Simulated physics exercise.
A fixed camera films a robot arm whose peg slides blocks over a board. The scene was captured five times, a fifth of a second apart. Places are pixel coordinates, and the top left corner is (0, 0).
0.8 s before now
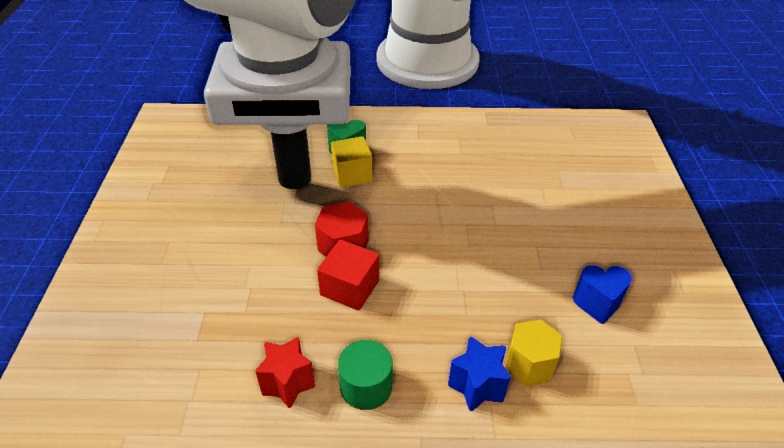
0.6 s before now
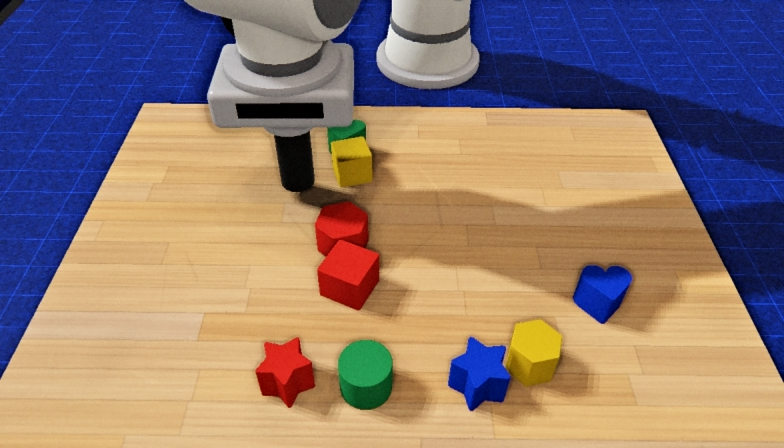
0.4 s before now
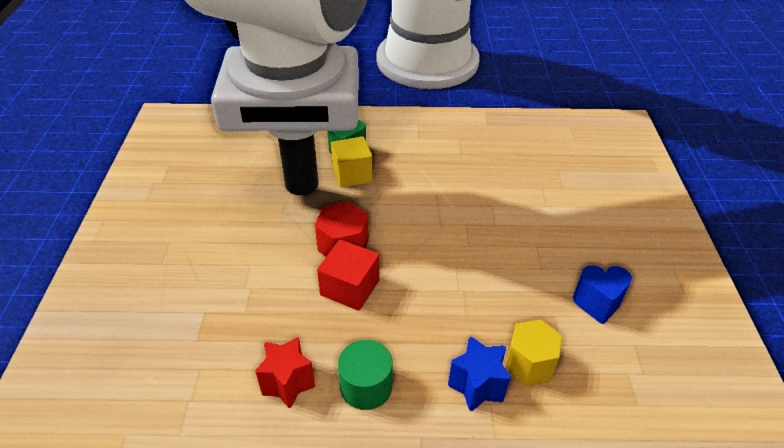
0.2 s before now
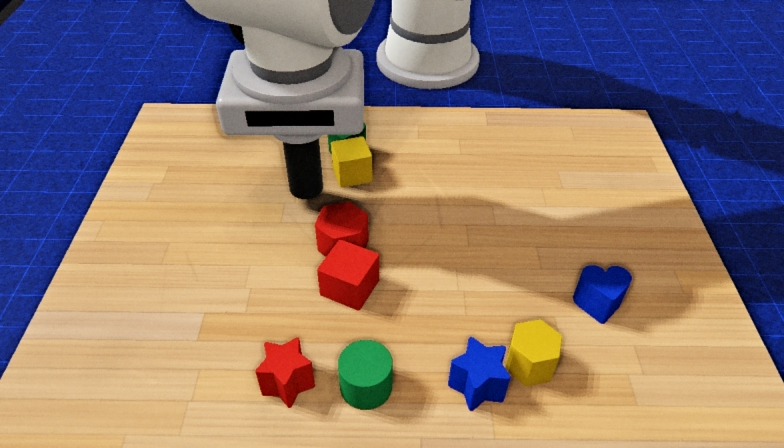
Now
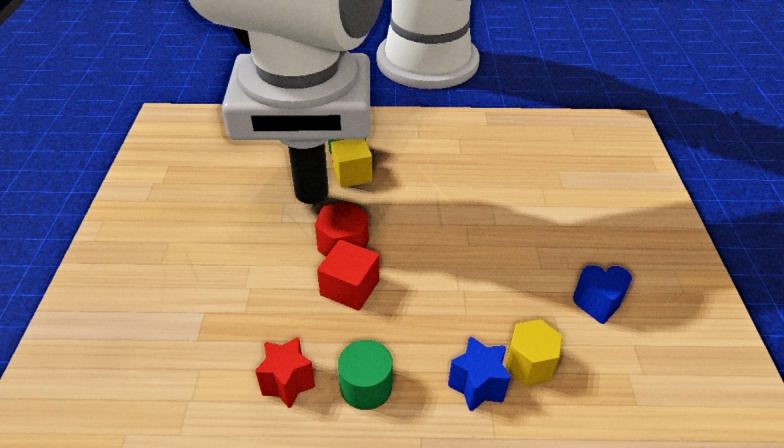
A robot arm with a black peg moves slightly right and toward the viewer over a wooden table, nearing a red hexagonal block beside a red cube, while the scattered red, yellow, green and blue blocks stay still.
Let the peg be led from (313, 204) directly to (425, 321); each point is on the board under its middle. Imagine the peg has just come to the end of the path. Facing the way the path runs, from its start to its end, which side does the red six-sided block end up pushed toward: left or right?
The right-hand side.
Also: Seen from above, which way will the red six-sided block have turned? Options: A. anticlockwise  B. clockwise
B - clockwise.
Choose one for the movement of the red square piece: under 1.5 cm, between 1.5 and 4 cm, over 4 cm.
The distance will be above 4 cm.
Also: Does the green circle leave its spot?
Yes, that is what happens.
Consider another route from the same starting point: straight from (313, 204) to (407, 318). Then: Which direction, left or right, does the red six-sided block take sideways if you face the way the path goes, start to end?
With start-to-end as forward, it shifts left.
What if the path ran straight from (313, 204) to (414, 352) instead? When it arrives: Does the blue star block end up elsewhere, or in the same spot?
The blue star block does not move.
On the path given first. One third of the way, peg at (346, 227); red six-sided block at (357, 243), turned 15° clockwise; red square piece at (358, 286).
Two thirds of the way, peg at (385, 268); red six-sided block at (375, 290), turned 60° clockwise; red square piece at (363, 335), turned 20° anticlockwise; green circle at (363, 383).
At the end, peg at (426, 310); red six-sided block at (393, 323), turned 120° clockwise; red square piece at (346, 361); yellow square piece unmoved; green circle at (351, 416).
